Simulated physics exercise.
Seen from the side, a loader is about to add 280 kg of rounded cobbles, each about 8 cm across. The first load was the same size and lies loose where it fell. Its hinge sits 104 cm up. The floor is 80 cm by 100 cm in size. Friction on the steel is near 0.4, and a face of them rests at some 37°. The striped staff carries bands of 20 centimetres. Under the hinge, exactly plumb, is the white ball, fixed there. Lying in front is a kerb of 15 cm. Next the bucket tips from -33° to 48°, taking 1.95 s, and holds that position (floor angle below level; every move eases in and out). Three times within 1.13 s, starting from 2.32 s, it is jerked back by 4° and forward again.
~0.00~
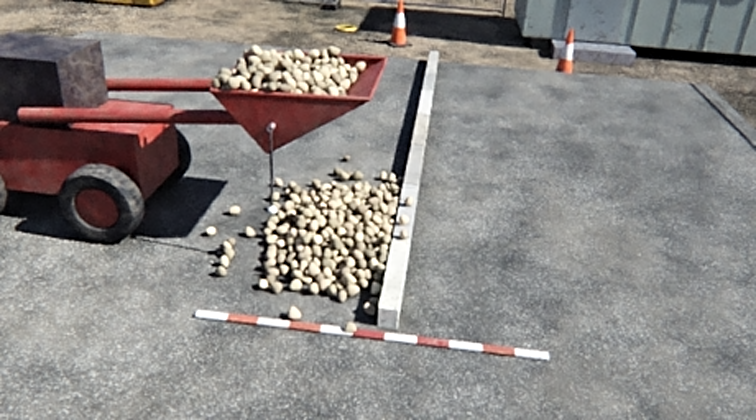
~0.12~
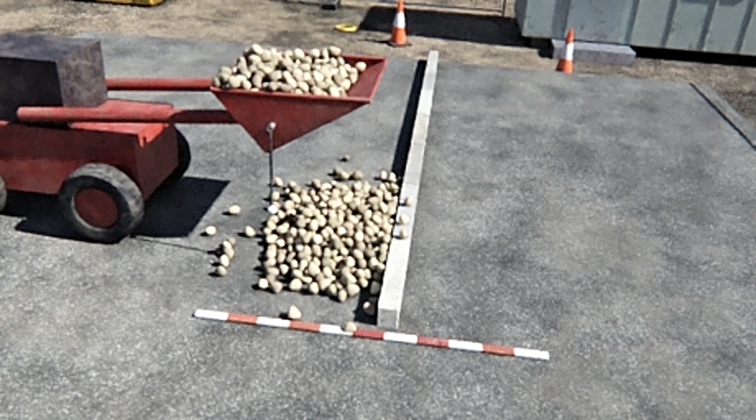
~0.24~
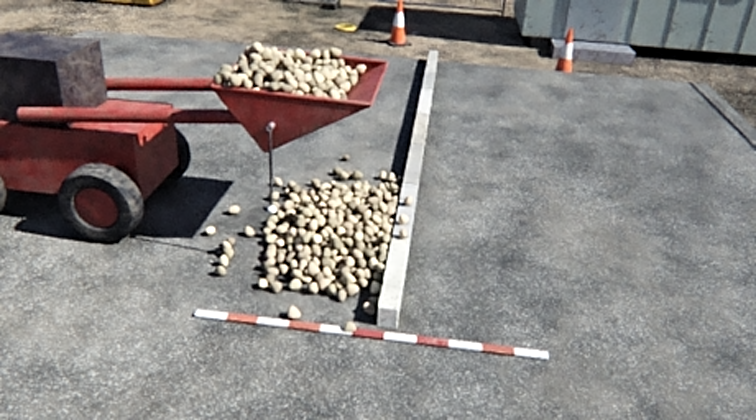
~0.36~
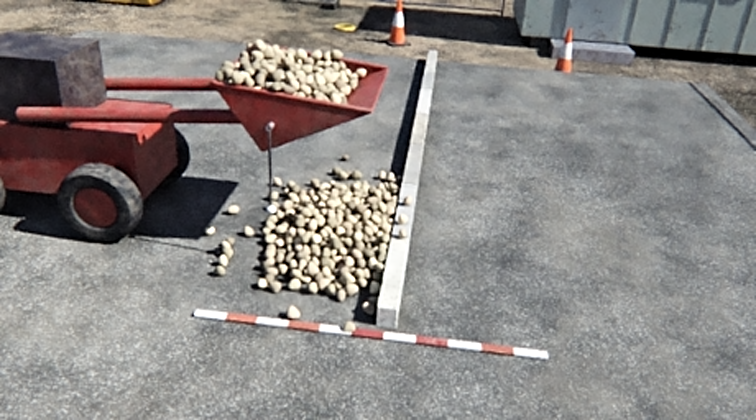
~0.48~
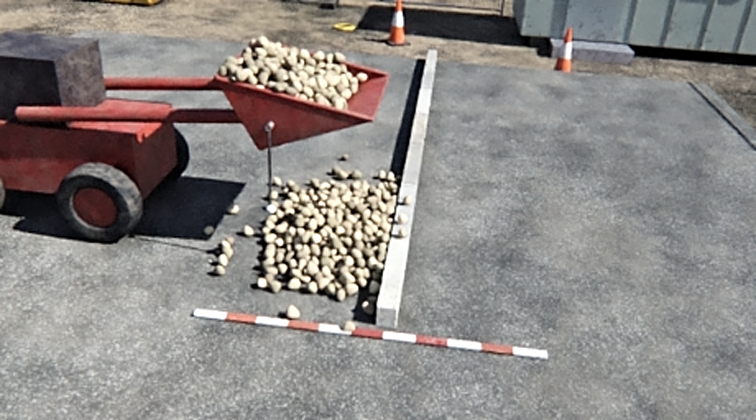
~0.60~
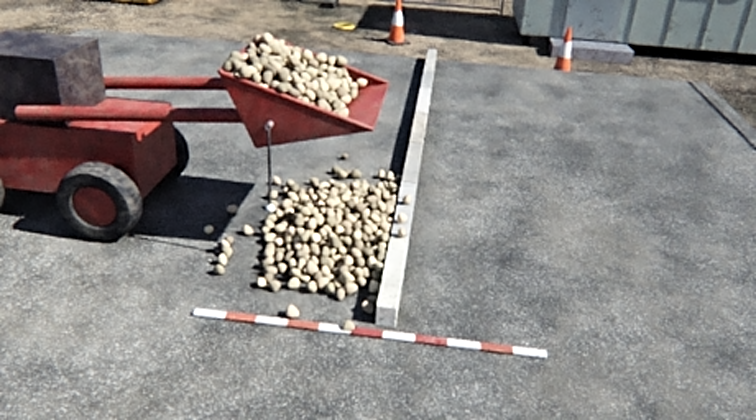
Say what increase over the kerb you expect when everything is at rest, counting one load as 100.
Some 19 per cent is added.
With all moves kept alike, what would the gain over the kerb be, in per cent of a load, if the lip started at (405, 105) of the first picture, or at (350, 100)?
Case one about 55 %, case two about 10 %.
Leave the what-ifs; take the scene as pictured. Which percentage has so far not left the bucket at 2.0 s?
Still inside: Some 5 %.
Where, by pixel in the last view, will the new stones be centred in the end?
(373, 214).
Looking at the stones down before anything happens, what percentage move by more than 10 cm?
Around 5 in a hundred.
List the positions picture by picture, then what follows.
In the first frame, lip at (370, 100), floor tilted -33°, highest stones at (280, 55). The earlier load is highest near (348, 213), 20 cm above ground level, 100 % on this side of the kerb.
In the second frame, lip at (370, 101), floor tilted -32°, highest stones at (280, 55); the stones move at 0.1 m/s on average.
In the third frame, lip at (371, 105), floor tilted -30°, highest stones at (261, 54); the stones move at 0.1 m/s on average.
In the fourth frame, lip at (372, 112), floor tilted -26°, highest stones at (263, 52); the stones move at 0.1 m/s on average.
In the fifth frame, lip at (373, 120), floor tilted -21°, highest stones at (260, 48); the stones move at 0.2 m/s on average.
In the sixth frame, lip at (373, 130), floor tilted -15°, highest stones at (264, 44); the stones move at 0.2 m/s on average.
After 1.5 s the floor is at 35°; in per cent of one load, 87 in the bucket, 113 on this side of the kerb; the foremost stones are at (396, 218).
After 2.0 s the floor is at 48°; in per cent of one load, 5 in the bucket, 183 on this side of the kerb, 12 over the kerb; the foremost stones are at (465, 232).
After 3.9 s the floor is at 48°; in per cent of one load, 0 in the bucket, 181 on this side of the kerb, 19 over the kerb; the foremost stones are at (529, 243).
After 6.3 s the floor is at 48°; in per cent of one load, 0 in the bucket, 181 on this side of the kerb, 19 over the kerb; the foremost stones are at (529, 243). Net gain over the kerb, 19.
